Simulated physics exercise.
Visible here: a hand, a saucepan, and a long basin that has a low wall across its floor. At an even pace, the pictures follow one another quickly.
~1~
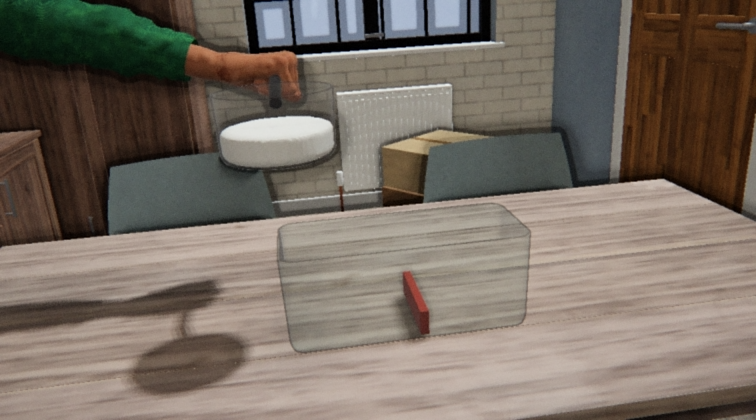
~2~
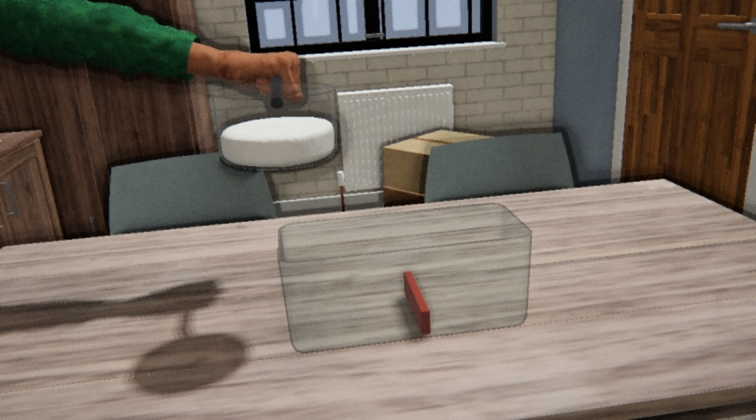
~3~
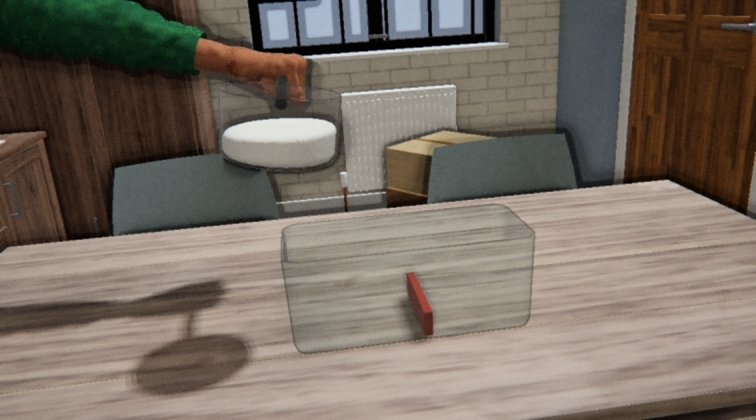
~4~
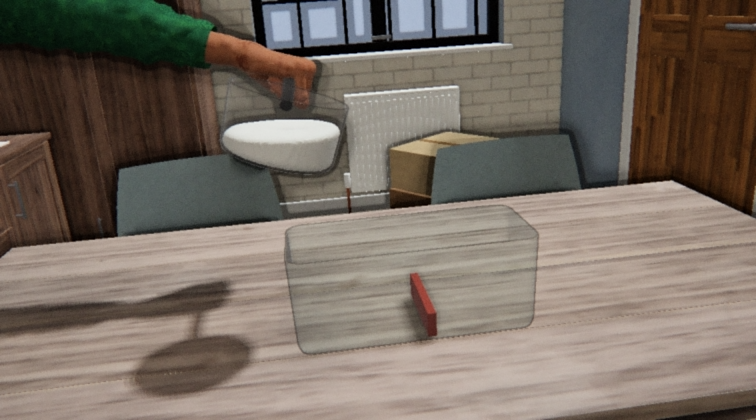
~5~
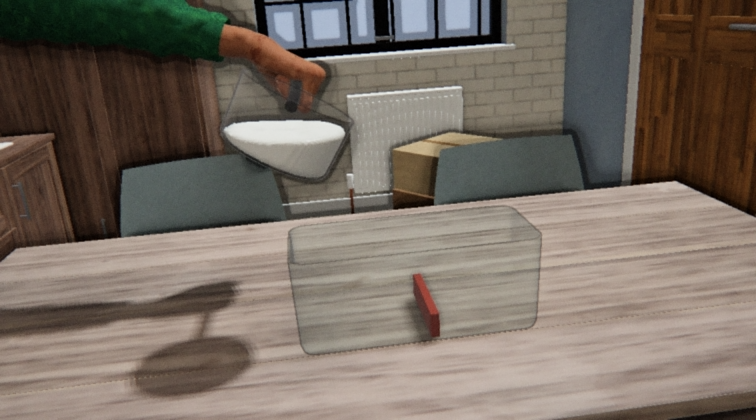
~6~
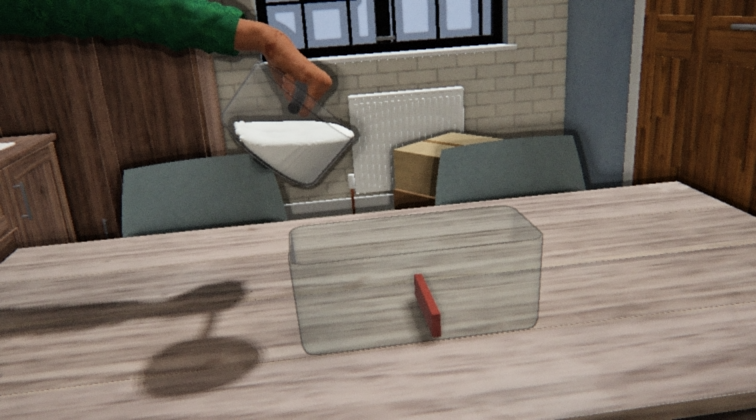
In a room with a wooden table, a green-sleeved hand held a rounded container of white liquid above a clear basin with a low red wall, then tilted it steadily toward the right.
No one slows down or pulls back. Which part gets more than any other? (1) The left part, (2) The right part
1.
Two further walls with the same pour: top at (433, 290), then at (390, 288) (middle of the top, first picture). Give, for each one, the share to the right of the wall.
Estimated: 10 % first, 35 % second.
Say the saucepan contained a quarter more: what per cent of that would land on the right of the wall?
Close to 10 per cent, more or less.
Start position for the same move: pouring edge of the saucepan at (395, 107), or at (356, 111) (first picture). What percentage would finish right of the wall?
Estimate, in order: 90 and 20 per cent.
A moment on, the tilt is 88° and 44 per cent is still to pour, 21 is left of the wall and 0 right of it.
Next, the tilt is 96° and 16 per cent is still to pour, 68 is left of the wall and 1 right of it.
Then the tilt is 96° and 4 per cent is still to pour, 84 is left of the wall and 5 right of it.
Later the tilt is 96° and 1 per cent is still to pour, 91 is left of the wall and 6 right of it.
Finally, 93 per cent lies left of the wall, 6 right of it and 2 outside.
